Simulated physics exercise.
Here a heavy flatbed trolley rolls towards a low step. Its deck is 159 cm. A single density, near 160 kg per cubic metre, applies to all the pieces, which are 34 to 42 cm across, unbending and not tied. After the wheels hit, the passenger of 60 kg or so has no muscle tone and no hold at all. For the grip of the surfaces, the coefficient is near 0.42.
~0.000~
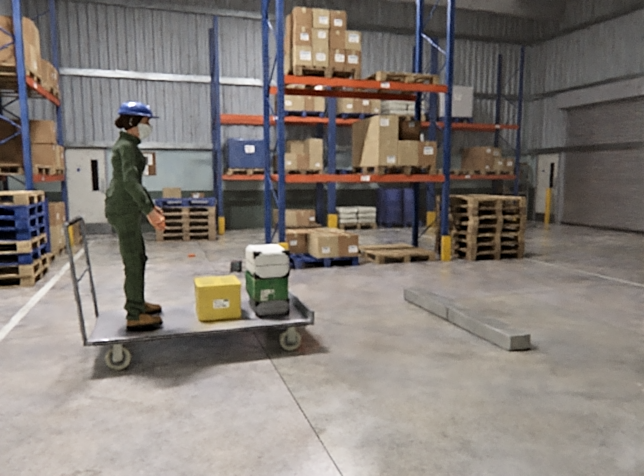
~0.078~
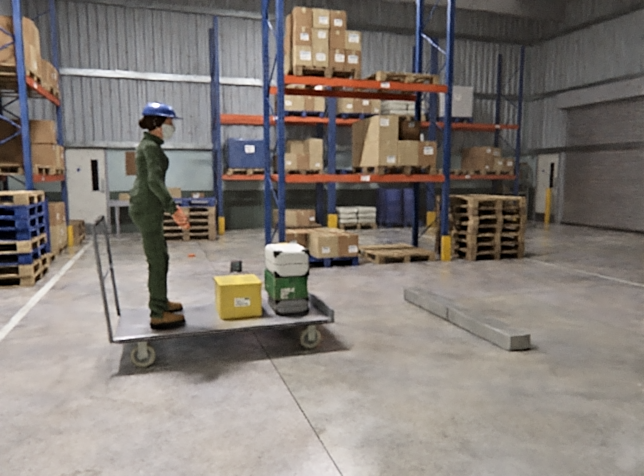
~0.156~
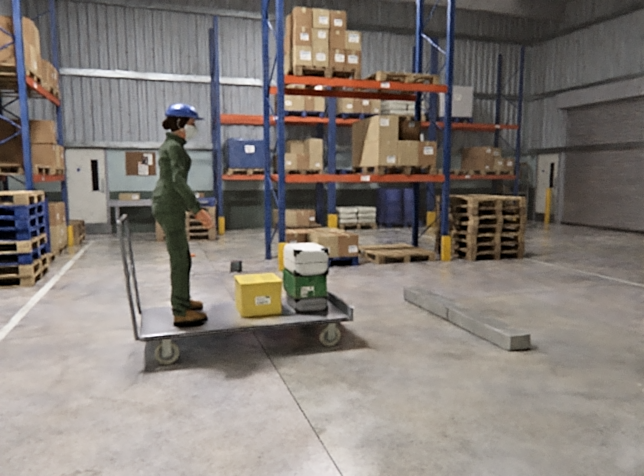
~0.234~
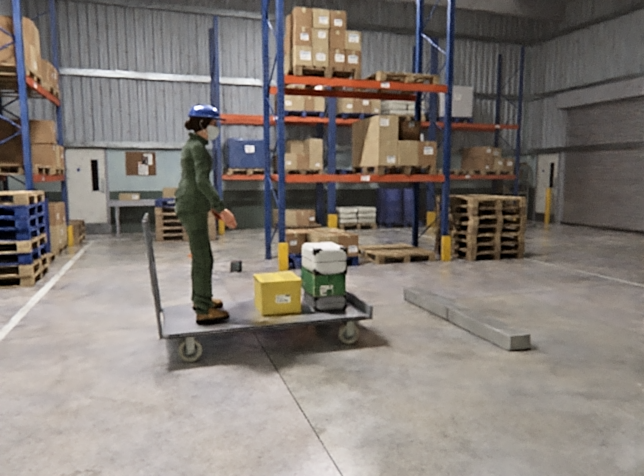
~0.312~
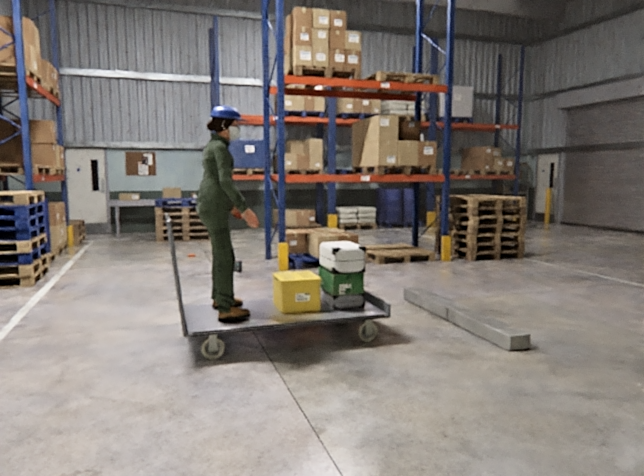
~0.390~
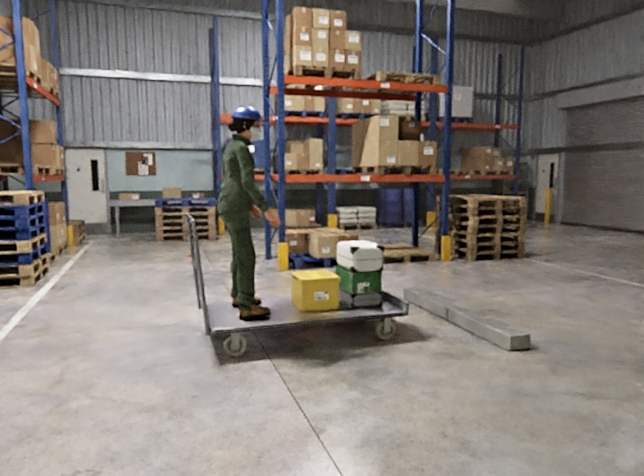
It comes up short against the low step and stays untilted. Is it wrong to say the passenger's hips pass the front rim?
Yes, that is wrong; they stay over the deck.
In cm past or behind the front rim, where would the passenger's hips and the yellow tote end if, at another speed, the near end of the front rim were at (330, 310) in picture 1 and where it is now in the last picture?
So the hips settle 70 cm short of the front rim, while the yellow one stops 50 cm behind it.
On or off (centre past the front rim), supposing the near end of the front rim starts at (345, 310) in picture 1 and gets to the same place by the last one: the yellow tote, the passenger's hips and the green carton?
Result: Yellow kept; hips kept; green lost.
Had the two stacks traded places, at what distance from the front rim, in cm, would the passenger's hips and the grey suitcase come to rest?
Then the hips would end 70 cm behind the front rim, and the grey one 50 cm behind it.
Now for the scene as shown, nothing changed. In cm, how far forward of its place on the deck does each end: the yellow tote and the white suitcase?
Forward shift in cm: Yellow 20, white 150.
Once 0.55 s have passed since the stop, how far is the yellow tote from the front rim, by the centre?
Roughly 50 cm behind it.
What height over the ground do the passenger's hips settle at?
The hips settle roughly 60 cm above the ground.
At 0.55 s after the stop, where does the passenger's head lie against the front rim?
0 cm past.
The wheels strike at 0.72 s.
After 1.27 s the passenger's hips are 66 cm behind the rim, near (394, 258) in the last picture's view.
After 1.72 s the passenger's hips are 64 cm behind the rim, near (396, 258) in the last picture's view.
When all is still (3.2 s), past the rim, white suitcase and green carton; behind it, grey suitcase, yellow tote and the passenger's hips.
